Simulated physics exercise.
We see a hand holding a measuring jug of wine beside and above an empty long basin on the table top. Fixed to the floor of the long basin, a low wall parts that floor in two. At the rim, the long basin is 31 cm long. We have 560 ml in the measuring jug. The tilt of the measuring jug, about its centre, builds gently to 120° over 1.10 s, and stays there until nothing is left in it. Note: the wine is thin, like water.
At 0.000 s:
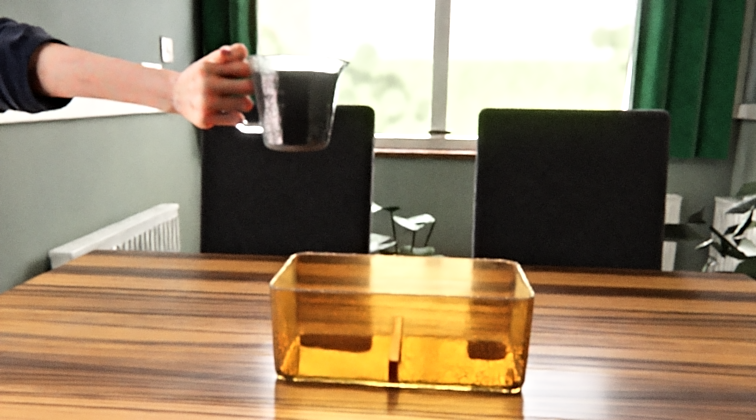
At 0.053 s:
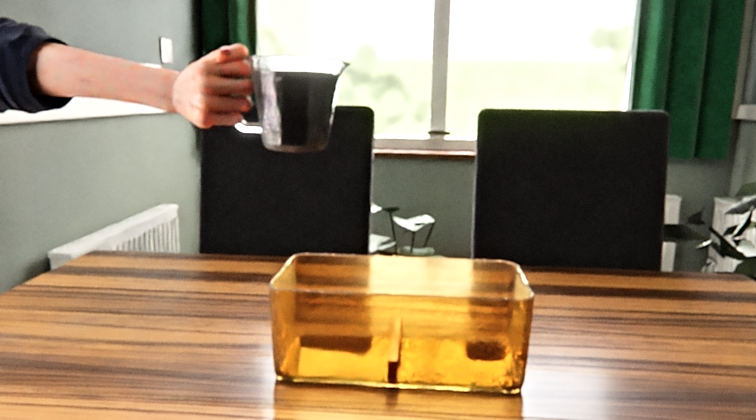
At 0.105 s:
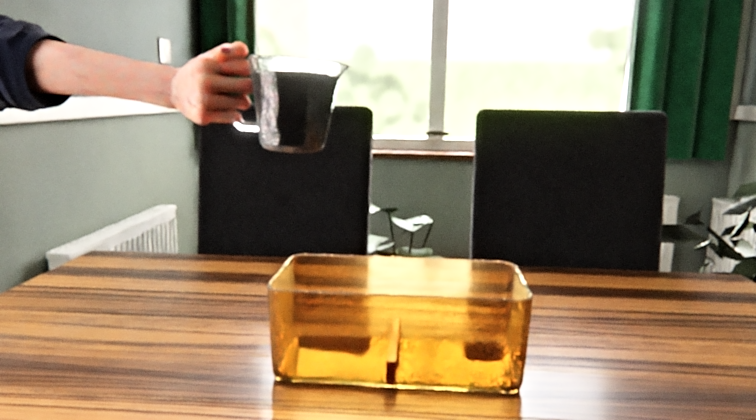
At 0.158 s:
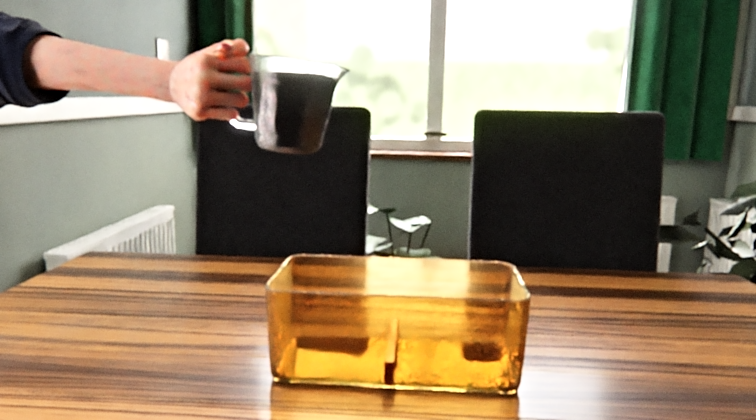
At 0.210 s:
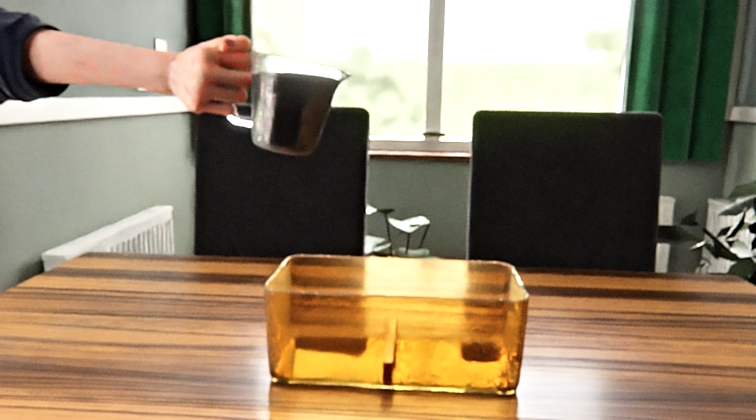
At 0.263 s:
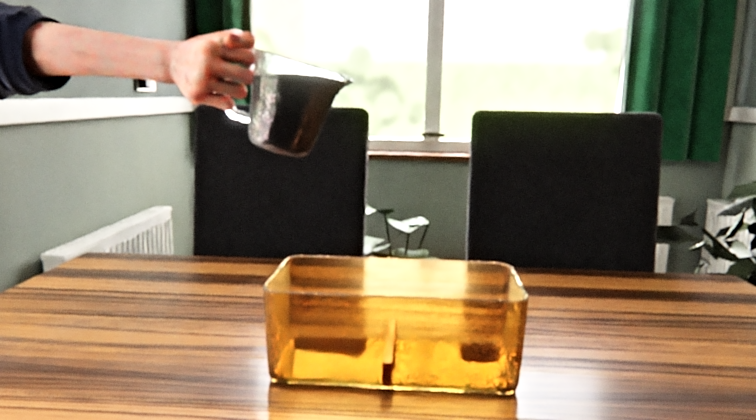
The video shows a hand holding a clear measuring jug of dark liquid above an empty amber basin with a low dividing wall on a striped wooden table, then gradually tilting the jug slightly to the right.
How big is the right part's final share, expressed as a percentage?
Some 70 per cent.
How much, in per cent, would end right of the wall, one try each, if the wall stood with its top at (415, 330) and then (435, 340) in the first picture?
40 then 15 %.
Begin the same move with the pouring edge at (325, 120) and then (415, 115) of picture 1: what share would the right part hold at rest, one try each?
Some 25 and 85 per cent, in that order.
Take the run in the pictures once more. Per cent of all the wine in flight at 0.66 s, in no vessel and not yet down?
Near 32 per cent of it all.
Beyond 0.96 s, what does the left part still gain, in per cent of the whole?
Near 16 in a hundred.
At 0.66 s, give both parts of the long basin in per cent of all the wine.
Around 1 on the left and around 10 on the right.
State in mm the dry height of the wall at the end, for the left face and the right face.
Close to 22 mm left and close to 12 mm right.
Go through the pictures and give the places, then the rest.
In the first picture, it leans 0°; its right rim is at (351, 61); the wine meets the walls at (257, 72) and (339, 73); the long basin's rim runs from (283, 270) to (525, 280); the wall's top is at (396, 337).
In the second picture, it leans 1°; its right rim is at (351, 62); the wine meets the walls at (257, 72) and (338, 74).
In the third picture, it leans 3°; its right rim is at (351, 64); the wine meets the walls at (257, 72) and (338, 76).
In the fourth picture, it leans 6°; its right rim is at (351, 69); the wine meets the walls at (256, 72) and (338, 76).
In the fifth picture, it leans 11°; its right rim is at (352, 74); the wine meets the walls at (258, 74) and (340, 78).
In the sixth picture, it leans 16°; its right rim is at (354, 81); the wine meets the walls at (259, 77) and (346, 80).
By 0.66 s the tilt is 79° and 59 per cent is still to pour, 1 is left of the wall and 9 right of it.
By 0.96 s the tilt is 115° and 4 per cent is still to pour, 13 is left of the wall and 65 right of it.
By 1.27 s the tilt is 120° and 0 per cent is still to pour, 25 is left of the wall and 73 right of it.
By 1.60 s the tilt is 120° and 0 per cent is still to pour, 28 is left of the wall and 70 right of it.
At rest 28 per cent lies left of the wall, 70 right of it and 2 outside.
